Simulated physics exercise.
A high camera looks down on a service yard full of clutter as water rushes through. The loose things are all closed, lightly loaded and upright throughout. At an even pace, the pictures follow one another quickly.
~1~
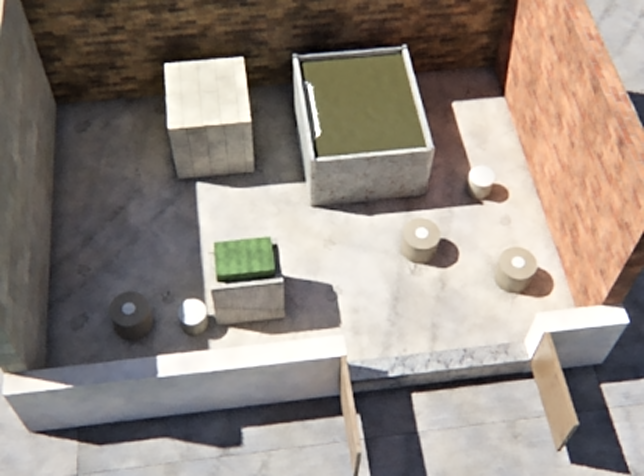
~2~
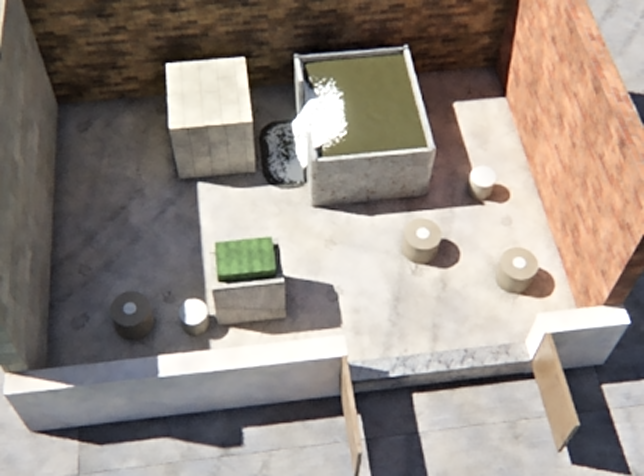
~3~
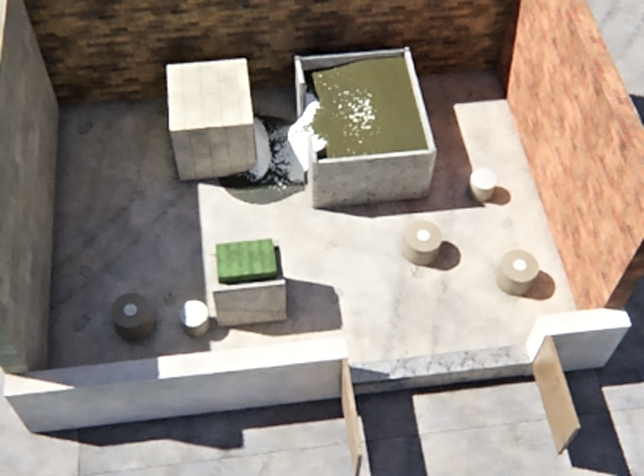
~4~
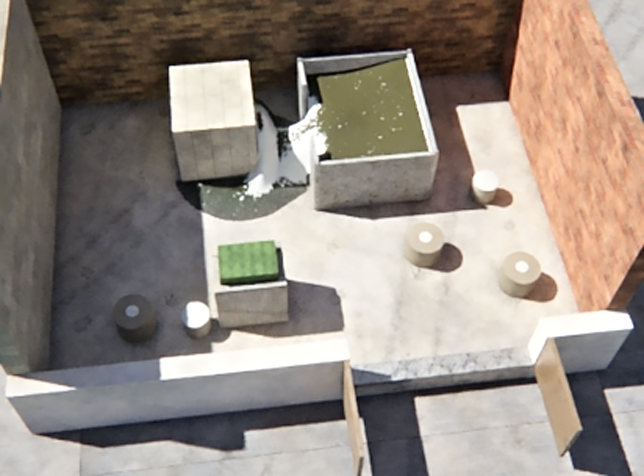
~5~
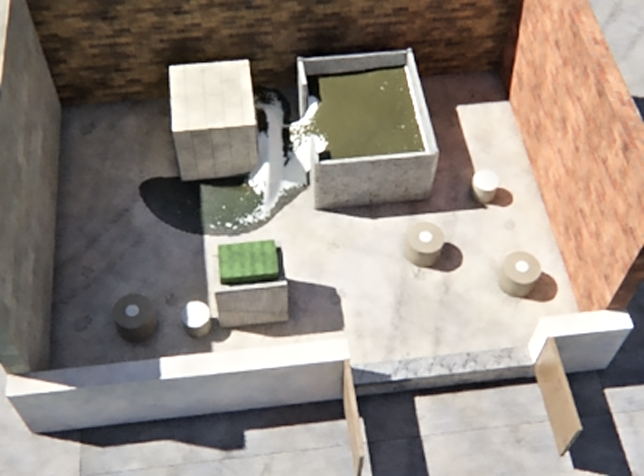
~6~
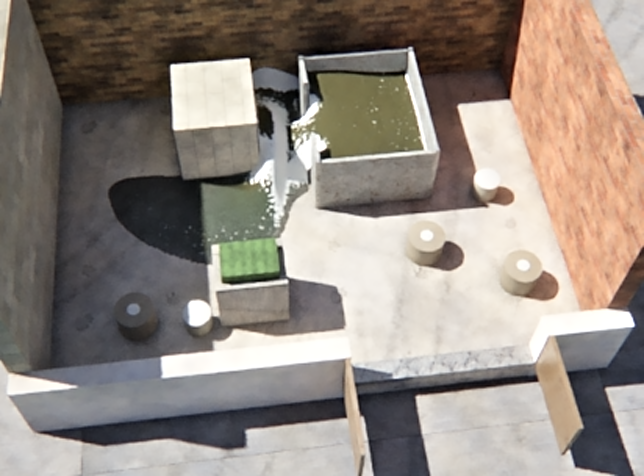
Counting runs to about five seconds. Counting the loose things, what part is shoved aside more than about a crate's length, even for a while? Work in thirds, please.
Below a third.
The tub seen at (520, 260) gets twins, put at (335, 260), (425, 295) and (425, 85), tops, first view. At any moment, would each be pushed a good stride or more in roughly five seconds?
So, in order, the copies go a long way, nowhere much, nowhere much.
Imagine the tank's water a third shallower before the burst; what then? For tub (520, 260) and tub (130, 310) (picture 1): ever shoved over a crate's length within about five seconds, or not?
As listed: Short of that, that far or more.
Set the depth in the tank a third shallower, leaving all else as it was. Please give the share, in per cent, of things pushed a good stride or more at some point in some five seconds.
I get 20 percent.
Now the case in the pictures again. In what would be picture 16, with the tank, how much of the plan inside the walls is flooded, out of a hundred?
It comes to some 65 in a hundred.
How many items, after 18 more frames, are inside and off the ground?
I get 1.
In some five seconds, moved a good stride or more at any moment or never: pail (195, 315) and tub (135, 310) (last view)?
Taking them as listed: Below that distance for the first, over that distance for the second.
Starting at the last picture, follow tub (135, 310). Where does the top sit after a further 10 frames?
Approximately at pixel (67, 348).
A moment on, 0 of 5 are well off their spots; 0 afloat.
Next, 1 of 5 are well off their spots; 1 afloat.
Later, 0 of 5 are well off their spots; 1 afloat.
In the end, 1 of 5 are well off their spots, and 1 have been at some point; 2 afloat.
